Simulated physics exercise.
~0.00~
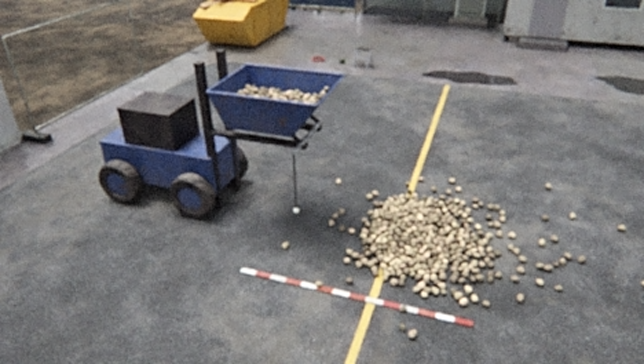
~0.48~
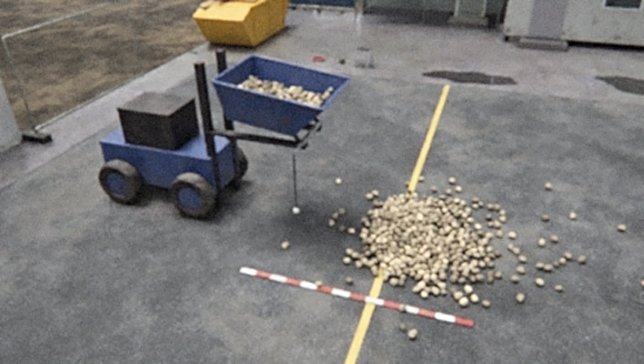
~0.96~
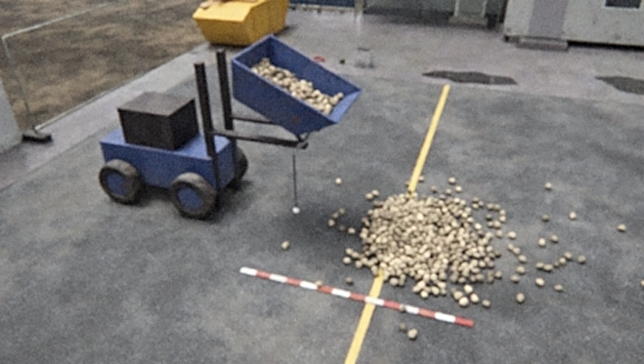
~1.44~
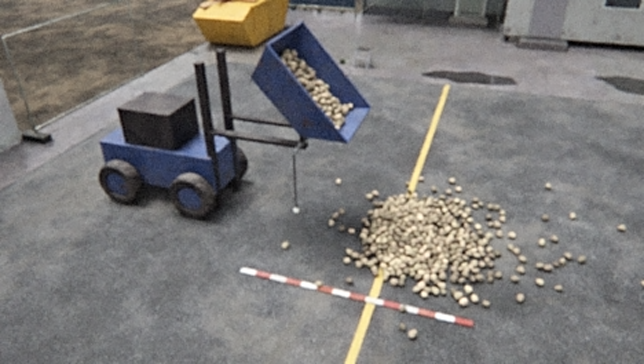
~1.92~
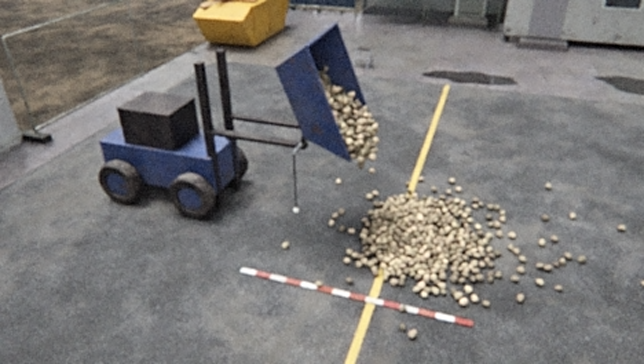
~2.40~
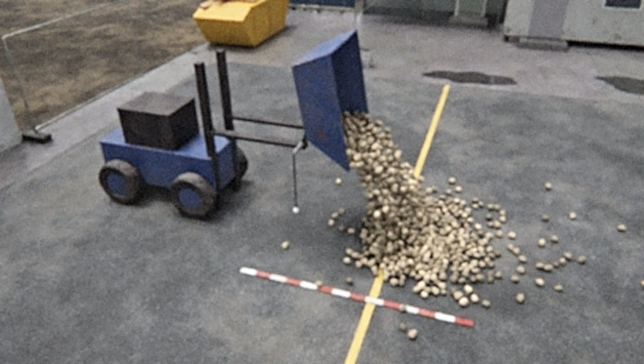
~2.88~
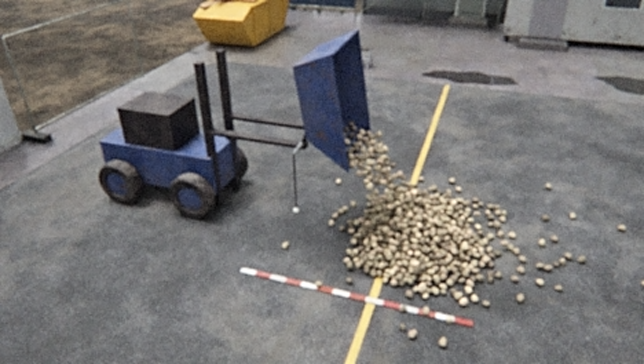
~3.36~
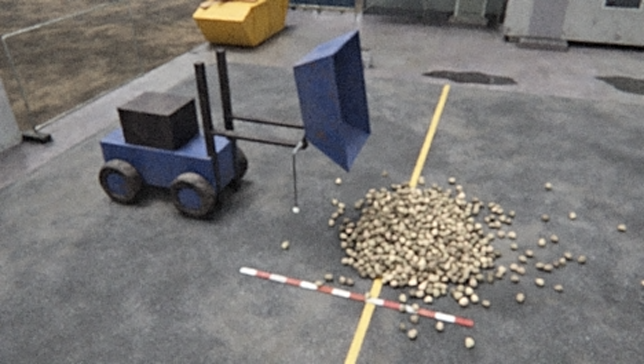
A small blue loader with a raised skip of pale, rounded stones tipped it steeply forward to the right until they poured onto the loose heap across a yellow line, leaving the skip empty and still tilted above a bigger pile.
